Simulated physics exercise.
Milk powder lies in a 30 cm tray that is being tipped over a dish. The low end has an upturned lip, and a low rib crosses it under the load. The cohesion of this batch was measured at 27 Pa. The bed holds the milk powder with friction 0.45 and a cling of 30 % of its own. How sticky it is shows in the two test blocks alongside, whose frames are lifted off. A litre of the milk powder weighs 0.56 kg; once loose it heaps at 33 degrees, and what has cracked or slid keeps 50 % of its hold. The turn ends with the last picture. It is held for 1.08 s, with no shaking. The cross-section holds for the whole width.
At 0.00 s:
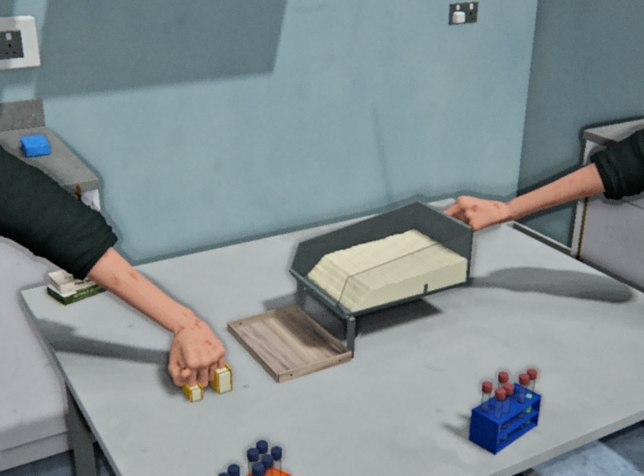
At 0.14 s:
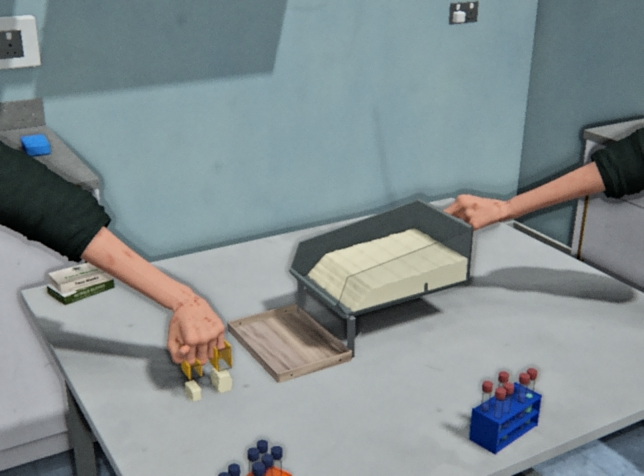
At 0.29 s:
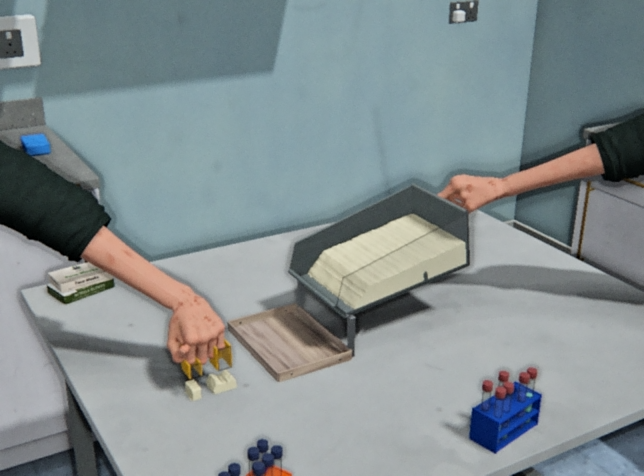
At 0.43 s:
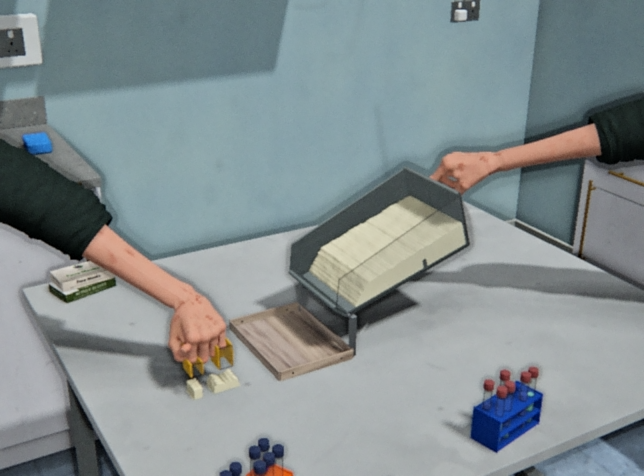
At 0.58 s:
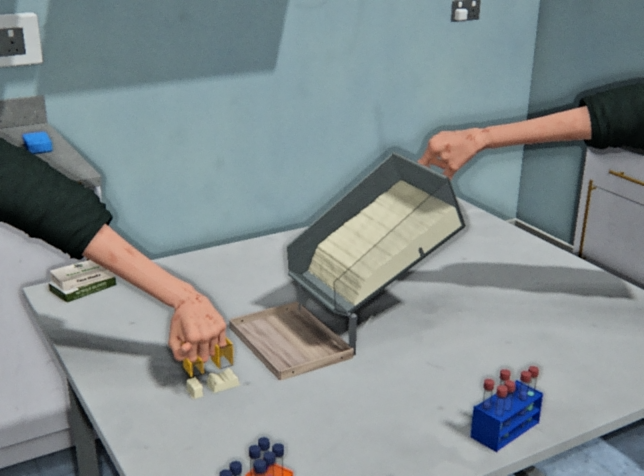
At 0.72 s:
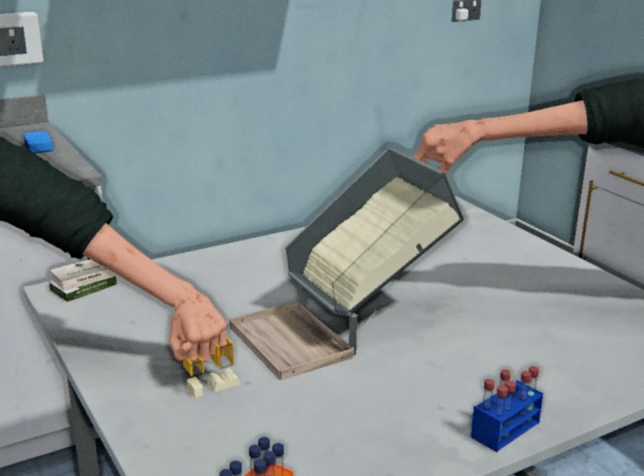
A hand raises the right end of a powder-filled tray after another uncovers two small blocks.
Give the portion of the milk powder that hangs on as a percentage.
The portion of the milk powder that hangs on is near 100 %.
After 0.83 s, the tilt is 29 degrees and 100 % is on the bed.
After 0.96 s, the tilt is 29 degrees and 100 % is on the bed.
After 1.09 s, the tilt is 29 degrees and 100 % is on the bed.
After 1.22 s, the tilt is 29 degrees and 100 % is on the bed.
After 1.76 s, the tilt is 29 degrees and 100 % is on the bed.
